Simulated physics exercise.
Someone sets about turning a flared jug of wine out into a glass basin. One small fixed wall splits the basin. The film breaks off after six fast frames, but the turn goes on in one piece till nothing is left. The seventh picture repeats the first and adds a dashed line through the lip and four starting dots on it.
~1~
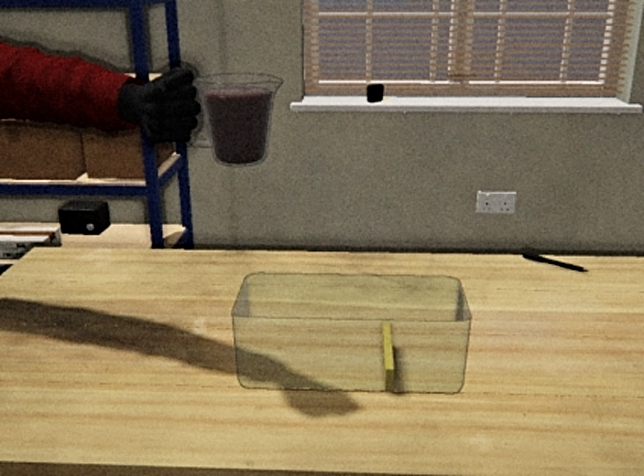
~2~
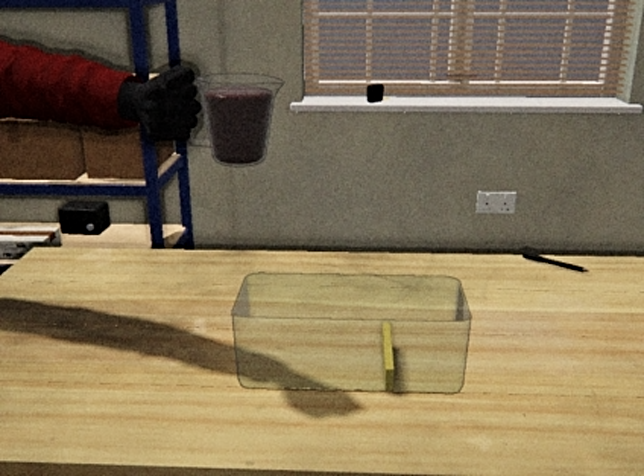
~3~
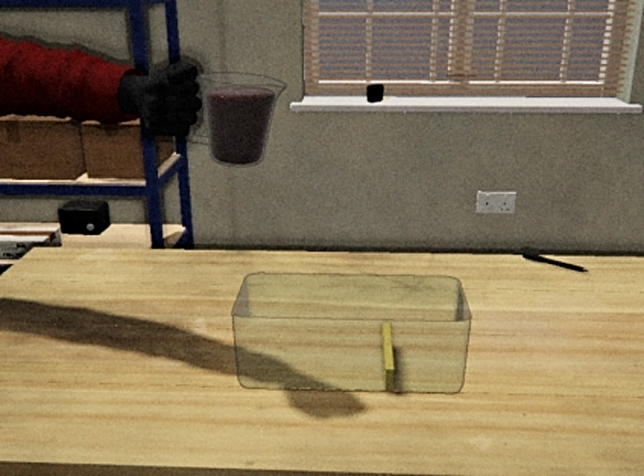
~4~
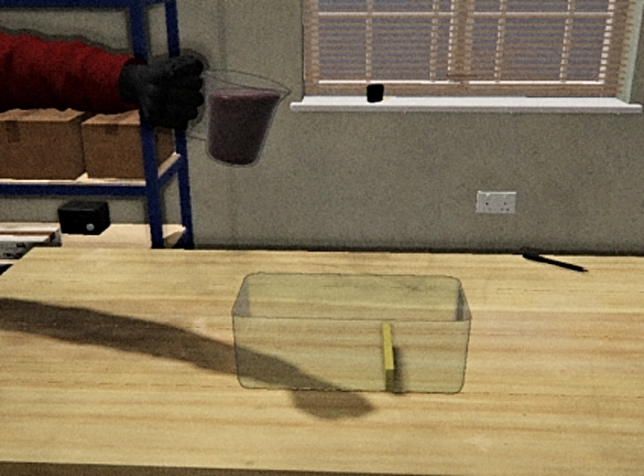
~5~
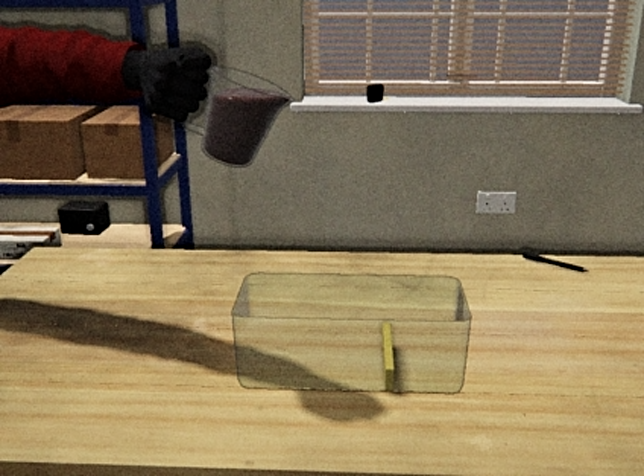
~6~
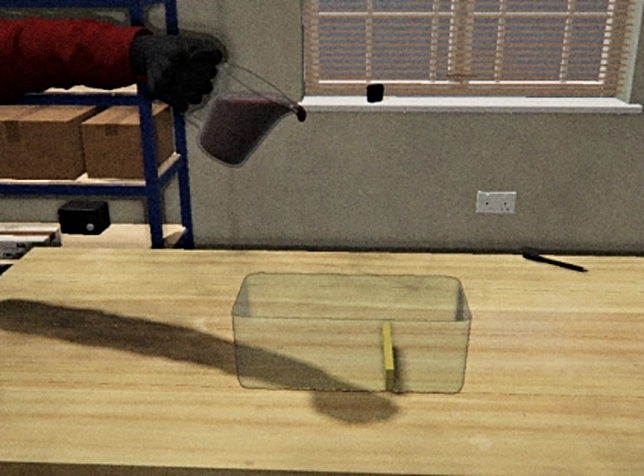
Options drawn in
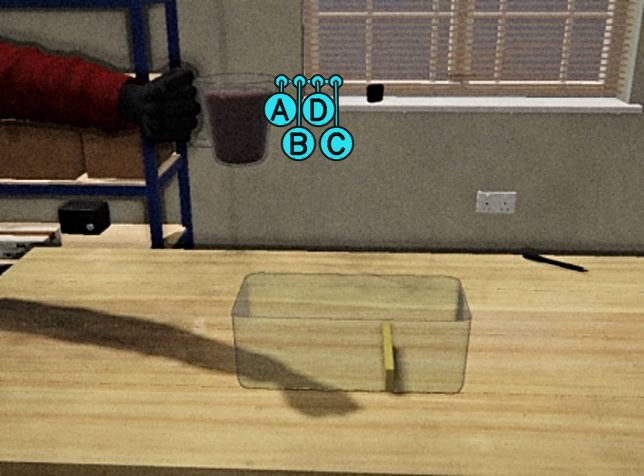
A gloved hand tilts a jug rightward until dark red wine reaches over its lip.
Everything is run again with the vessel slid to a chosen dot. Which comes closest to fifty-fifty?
Take D.
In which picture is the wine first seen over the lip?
In picture 6.
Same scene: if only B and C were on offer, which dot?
The answer is C.
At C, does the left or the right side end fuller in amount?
The right side.
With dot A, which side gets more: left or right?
The left one.
In cyan, A at (281, 81); B at (299, 81); C at (335, 81); D at (317, 81).
With A, about 86 % ends left of the wall and 10 % right of it; 4 % is lost outside.
With B, about 85 % ends left of the wall and 8 % right of it; 7 % is lost outside.
With C, about 26 % ends left of the wall and 71 % right of it; 3 % is lost outside.
With D, about 53 % ends left of the wall and 44 % right of it; 3 % is lost outside.
